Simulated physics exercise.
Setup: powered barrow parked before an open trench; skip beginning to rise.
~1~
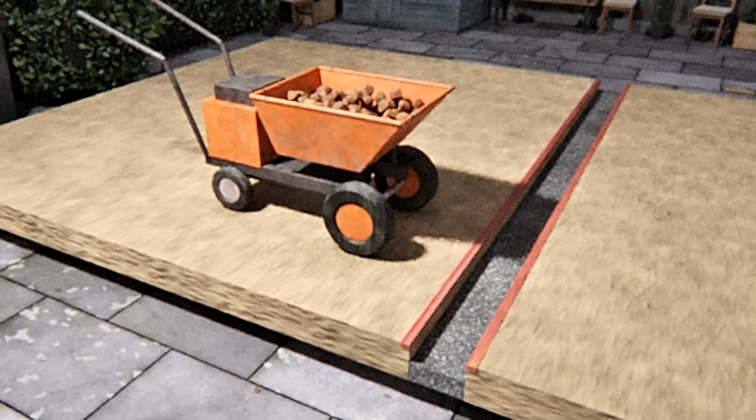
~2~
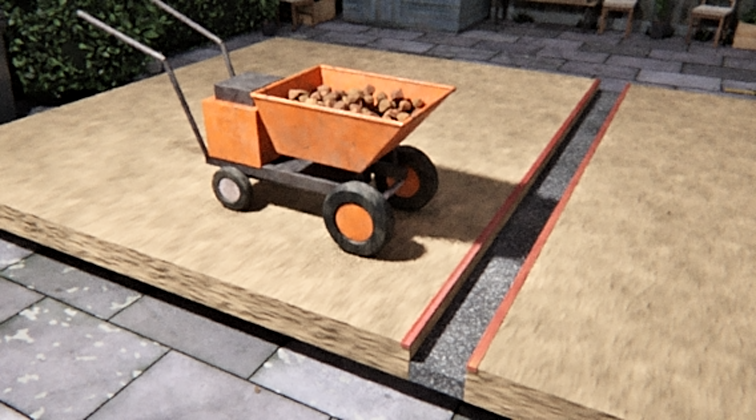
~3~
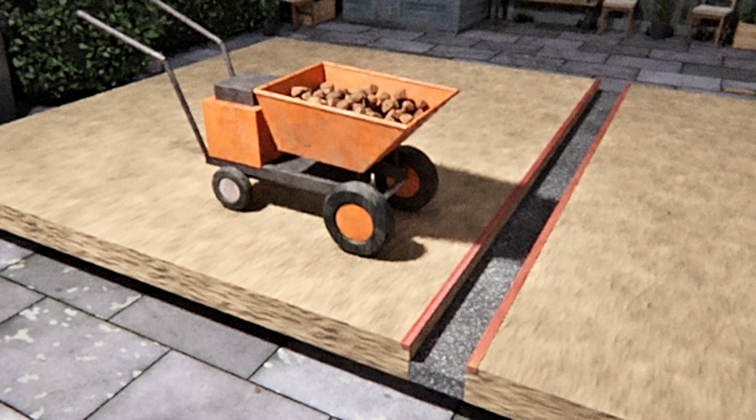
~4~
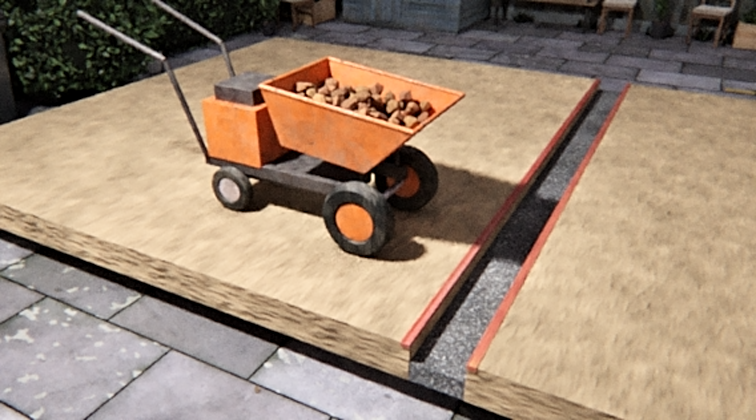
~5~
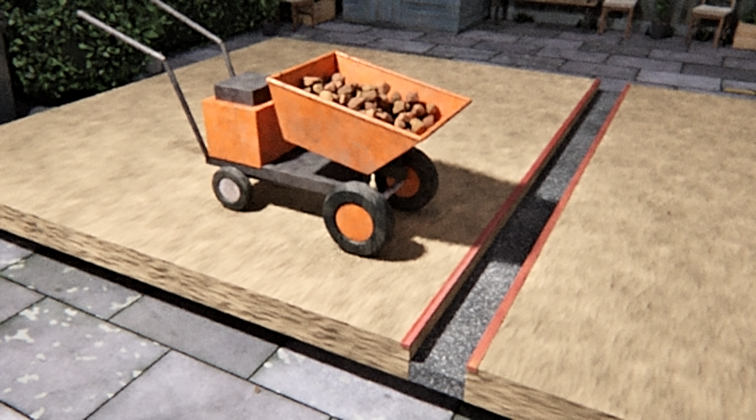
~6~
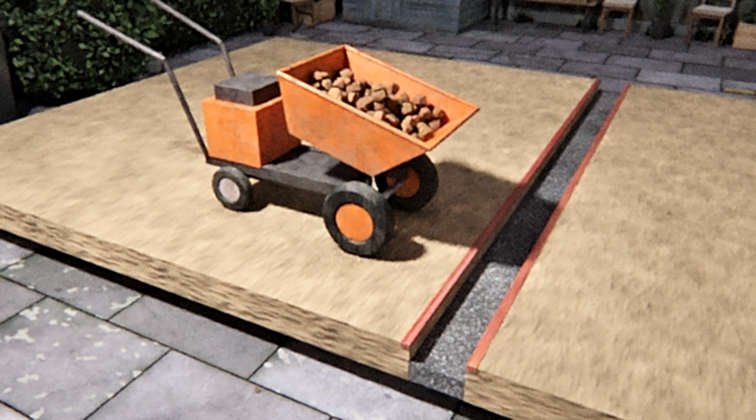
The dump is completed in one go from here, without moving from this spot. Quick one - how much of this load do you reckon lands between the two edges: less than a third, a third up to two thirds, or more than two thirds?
I reckon a third up to two thirds.
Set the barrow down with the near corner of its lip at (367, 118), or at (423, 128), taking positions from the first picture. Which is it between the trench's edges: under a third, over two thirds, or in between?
One to two thirds; less than a third.
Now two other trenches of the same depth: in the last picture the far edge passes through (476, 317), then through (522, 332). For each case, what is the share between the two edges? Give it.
The first try comes out at 20 percent and the second at 60 percent.
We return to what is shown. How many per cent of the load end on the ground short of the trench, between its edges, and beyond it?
Roughly, short 0 per cent, between 40 per cent and beyond 25 per cent.
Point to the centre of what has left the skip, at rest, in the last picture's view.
Centre at rest: Close to (517, 262).
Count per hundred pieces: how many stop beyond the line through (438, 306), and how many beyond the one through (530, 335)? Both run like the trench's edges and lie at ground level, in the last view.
Around 70 per cent for the first, and 20 per cent for the second.
Just after the last frame, skip tipped steeply; every one in the skip.
A moment on, skip tipped right over; roughly two thirds in the skip; roughly a quarter in or heaped over the trench; about a tenth beyond it.
Further on, skip tipped right over; roughly a third in the skip; roughly a third in or heaped over the trench; roughly a quarter beyond it.
When it is over, skip tipped right over; roughly a third in the skip; roughly half in or heaped over the trench; roughly a quarter beyond it.
